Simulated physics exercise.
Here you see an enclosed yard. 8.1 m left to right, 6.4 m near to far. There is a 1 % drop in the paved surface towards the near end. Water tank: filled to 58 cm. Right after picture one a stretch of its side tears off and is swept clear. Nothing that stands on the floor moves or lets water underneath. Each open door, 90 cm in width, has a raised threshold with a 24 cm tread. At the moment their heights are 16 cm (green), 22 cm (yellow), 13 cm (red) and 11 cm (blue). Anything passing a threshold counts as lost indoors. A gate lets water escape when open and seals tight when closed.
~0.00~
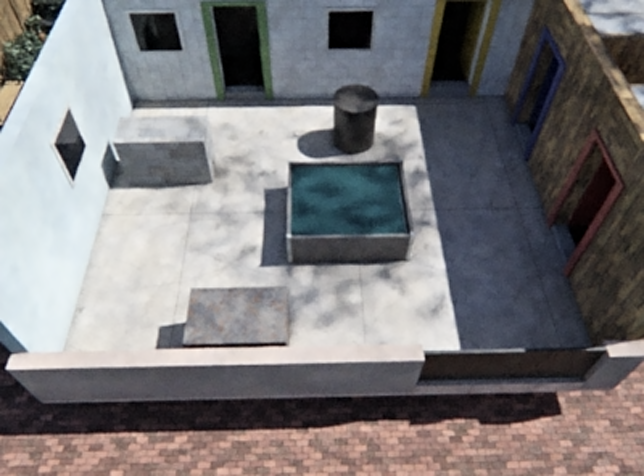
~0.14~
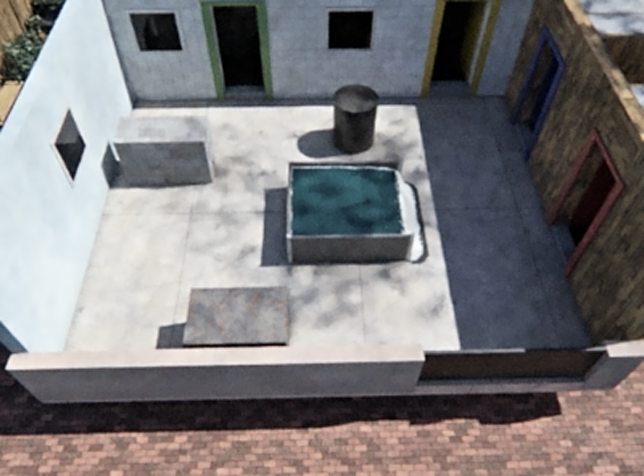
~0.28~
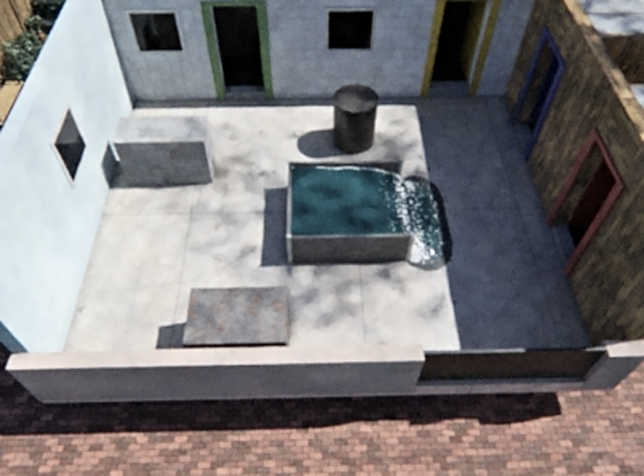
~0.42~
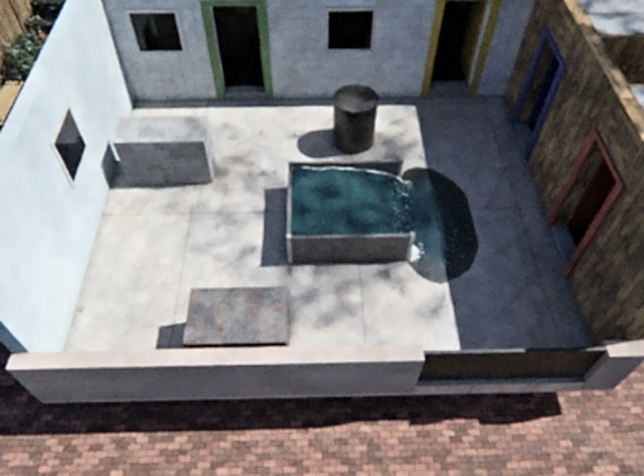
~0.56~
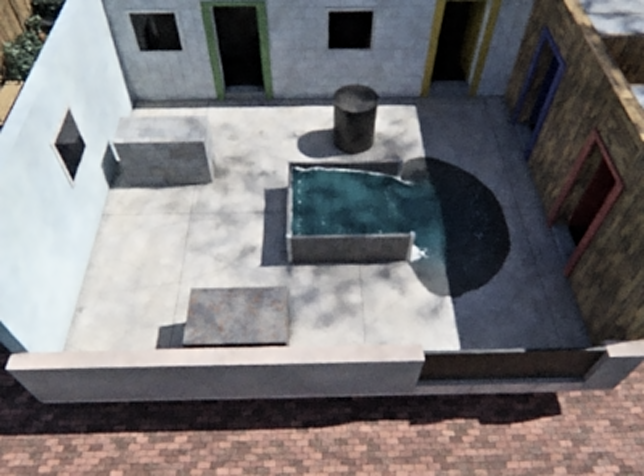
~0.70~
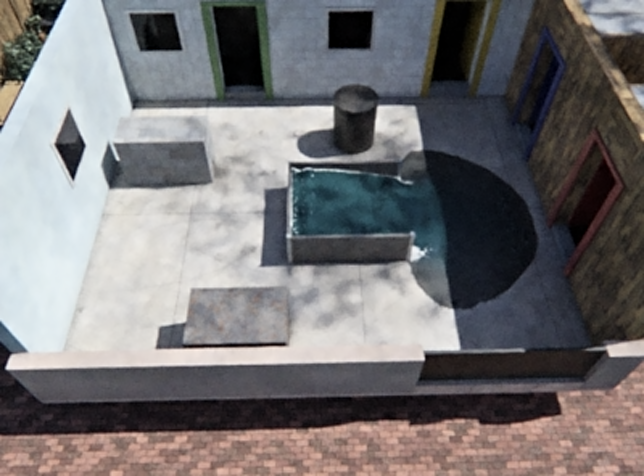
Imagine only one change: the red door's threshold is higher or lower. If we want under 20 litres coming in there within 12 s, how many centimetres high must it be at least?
About 23 centimetres.
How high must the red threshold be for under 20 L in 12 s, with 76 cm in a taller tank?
Step height: Approx. 32 cm.
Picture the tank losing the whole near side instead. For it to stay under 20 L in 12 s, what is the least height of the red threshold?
Near 7.5 cm.
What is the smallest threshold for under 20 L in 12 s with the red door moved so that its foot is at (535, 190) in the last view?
About 22 cm.
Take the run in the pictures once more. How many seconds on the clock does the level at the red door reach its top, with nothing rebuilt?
I'd guess close to 1.8 seconds.
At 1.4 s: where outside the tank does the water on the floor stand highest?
Near pixel (538, 218).
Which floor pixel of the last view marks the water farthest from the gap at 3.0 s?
At about (498, 98).
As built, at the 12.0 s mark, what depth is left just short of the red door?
Depth: Near 4.0 cm.
After 1.4 s water covers 20 % of the floor, deepest (31 cm) near (538, 218); 27 cm at the red door, 22 litres in over its 13 cm threshold.
After 3.0 s water covers 30 % of the floor, deepest (29 cm) near (589, 367); 21 cm at the red door, 125 litres in over its 13 cm threshold.
After 12.0 s water covers 90 % of the floor, deepest (10 cm) near (457, 370); 4 cm at the red door, 143 litres in over its 13 cm threshold.
At the red door as built, the water arrived by 0.9 s and peaked near 29 cm at 1.8 s.
Run again over the same 12 s with other heights there, 56 litres in over 19 cm, 8 litres over 26 cm. The limit of 20 litres is kept from about 23 cm up.
